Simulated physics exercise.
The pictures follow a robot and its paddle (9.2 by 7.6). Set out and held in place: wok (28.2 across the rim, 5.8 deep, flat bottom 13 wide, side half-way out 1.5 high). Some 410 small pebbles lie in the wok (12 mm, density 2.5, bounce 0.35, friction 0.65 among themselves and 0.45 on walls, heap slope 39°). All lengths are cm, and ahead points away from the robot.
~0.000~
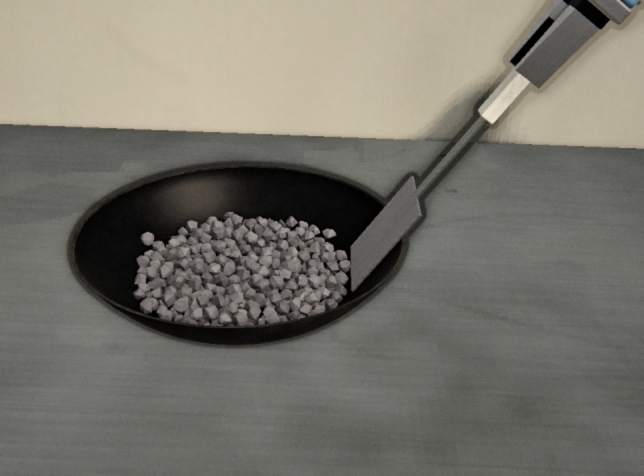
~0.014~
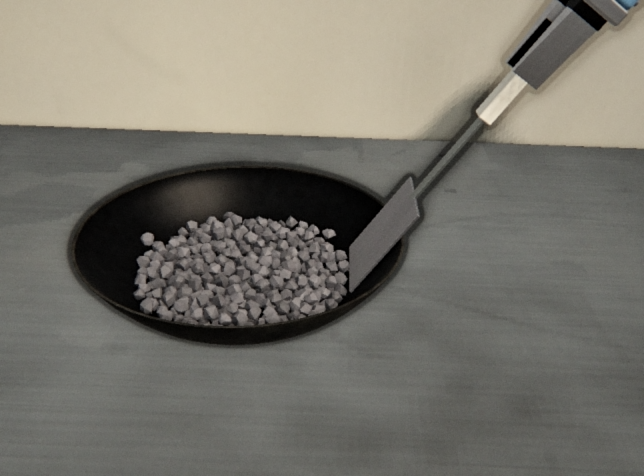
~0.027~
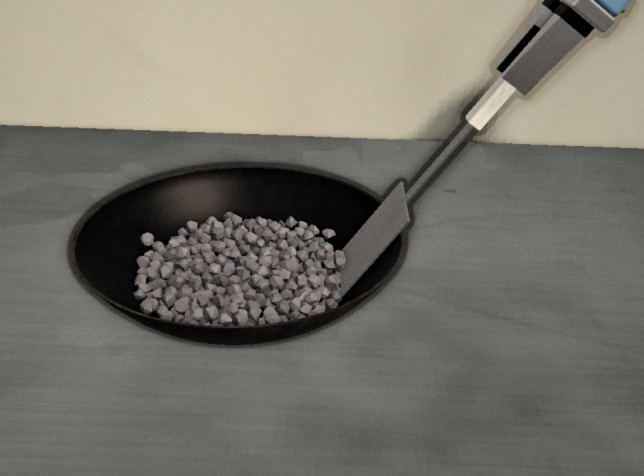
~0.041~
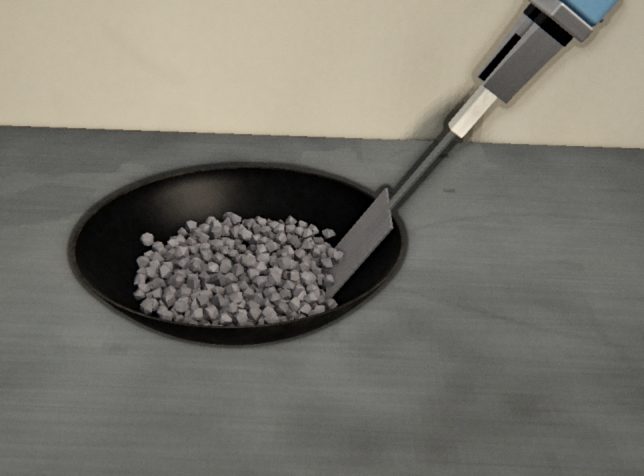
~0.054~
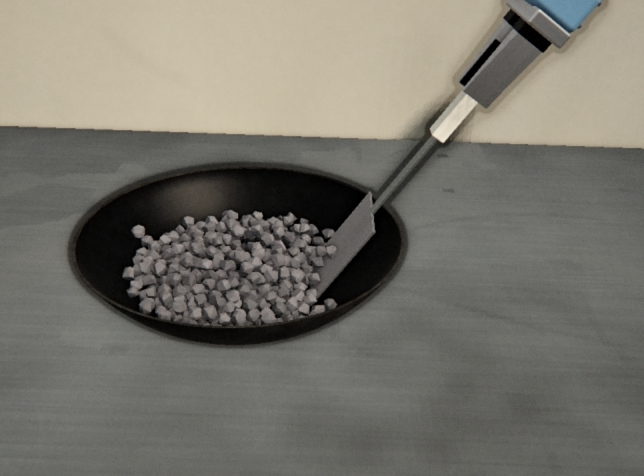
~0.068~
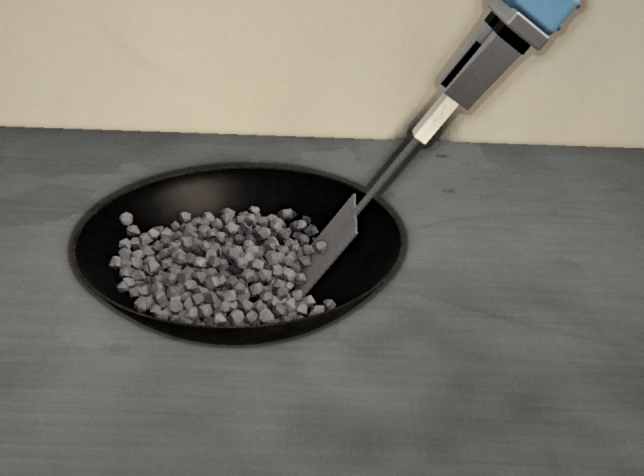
The clip shows a robot arm holding a flat gray paddle at the right side of a black wok of small gray pebbles; the paddle moves left into the heap, pushing the pebbles slightly left.
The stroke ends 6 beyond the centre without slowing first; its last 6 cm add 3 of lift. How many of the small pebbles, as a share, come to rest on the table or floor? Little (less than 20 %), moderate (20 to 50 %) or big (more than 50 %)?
A little share, less than 20 %, ends on the table or floor.
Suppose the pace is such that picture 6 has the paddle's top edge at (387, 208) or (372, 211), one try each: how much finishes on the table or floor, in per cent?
About 0 and 5 per cent.
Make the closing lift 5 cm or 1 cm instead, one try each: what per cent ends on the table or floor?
About 5 and 5 per cent.
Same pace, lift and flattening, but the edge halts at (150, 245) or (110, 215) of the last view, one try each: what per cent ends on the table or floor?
About 25 and 45 per cent.
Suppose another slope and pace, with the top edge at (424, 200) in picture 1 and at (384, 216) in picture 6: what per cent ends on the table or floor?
About 0 per cent.
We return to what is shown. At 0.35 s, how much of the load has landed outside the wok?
Some 5 per cent.
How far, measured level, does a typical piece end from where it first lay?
Roughly 5 cm.
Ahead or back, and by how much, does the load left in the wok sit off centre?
About 5.0 cm ahead.
After 0.10 s, sloping 56°, highest piece 7 above the table; 414 in the wok.
After 0.13 s, sloping 56°, highest piece 9 above the table; 411 in the wok, 3 on the blade or in flight.
After 0.35 s, sloping 56°, highest piece 11 above the table; 374 in the wok, 24 on the table or floor, 16 on the blade or in flight.
After 1.40 s, sloping 56°, highest piece 6 above the table; 374 in the wok, 40 on the table or floor.
In the end, 374 in the wok, 40 on the table or floor. That is 10 % on the table or floor.
